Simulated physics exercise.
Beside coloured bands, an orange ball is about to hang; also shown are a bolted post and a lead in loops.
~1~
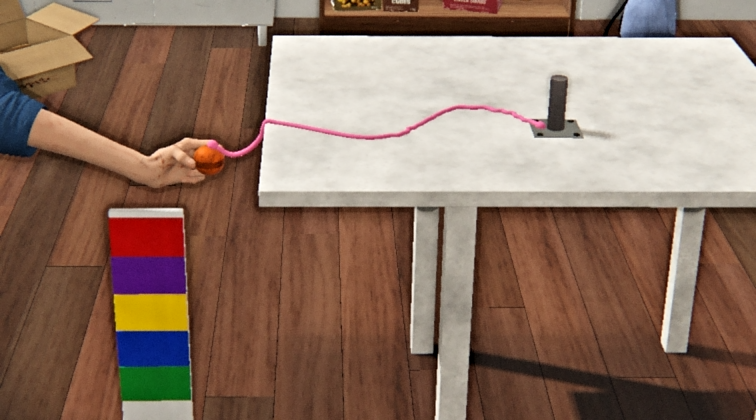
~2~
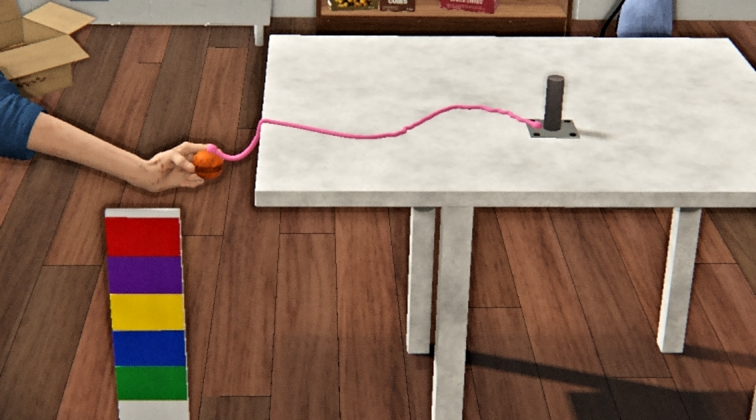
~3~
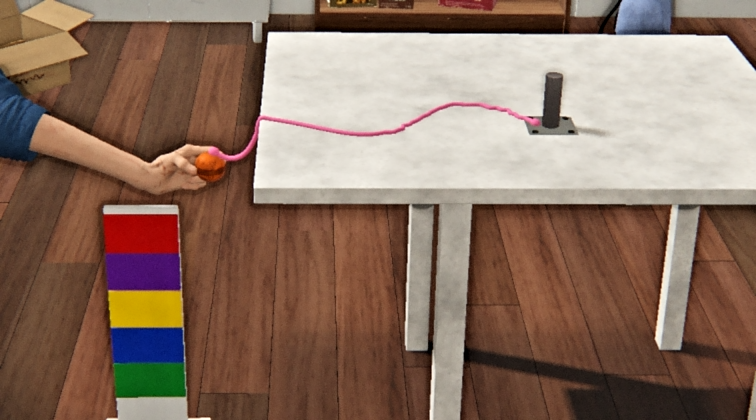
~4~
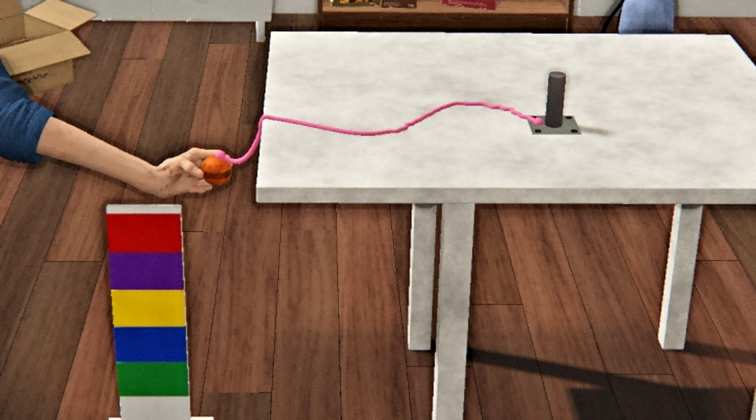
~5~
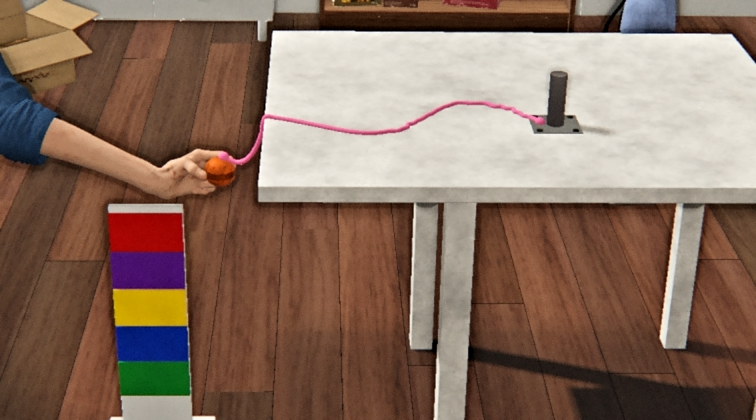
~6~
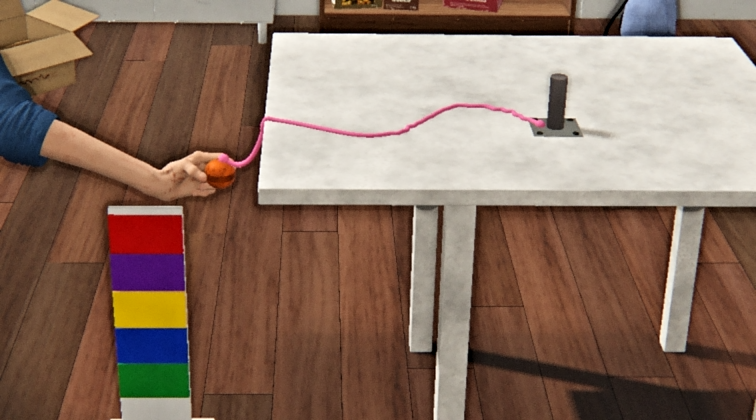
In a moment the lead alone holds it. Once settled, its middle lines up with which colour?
It lines up with the purple band.
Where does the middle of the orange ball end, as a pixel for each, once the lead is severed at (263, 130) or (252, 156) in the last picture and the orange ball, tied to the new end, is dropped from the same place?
In that order: (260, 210) and (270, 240).
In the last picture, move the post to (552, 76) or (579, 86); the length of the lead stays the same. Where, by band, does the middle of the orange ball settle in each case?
Red; red.
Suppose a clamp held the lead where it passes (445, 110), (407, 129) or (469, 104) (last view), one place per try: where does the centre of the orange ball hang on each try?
Roughly (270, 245), (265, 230) and (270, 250).
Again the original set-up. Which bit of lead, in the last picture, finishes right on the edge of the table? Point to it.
Pixel (331, 131).
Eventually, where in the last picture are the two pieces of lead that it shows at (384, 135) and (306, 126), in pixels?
They finish at (317, 119) and (264, 150) respectively.
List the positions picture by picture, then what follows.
In the first frame, orange ball (209, 160); red (146, 239); purple (149, 277); yellow (151, 314); blue (153, 350); green (155, 385).
In the second frame, orange ball (208, 164); lead through (512, 116) (449, 108) (405, 129) (334, 134) (266, 124).
In the third frame, orange ball (210, 167).
In the fourth frame, orange ball (217, 170); lead through (513, 112) (450, 105) (406, 126) (336, 130) (267, 120).
In the fifth frame, orange ball (220, 171).
In the sixth frame, orange ball (220, 173); lead through (515, 115) (452, 107) (408, 127) (337, 132) (269, 121).
Soon after, ball near (227, 245); level with red.
After that, ball near (284, 275); level with purple.
And then, ball near (249, 271); level with purple.
In the end, ball near (262, 274); level with purple. The lead holds its middle at purple.
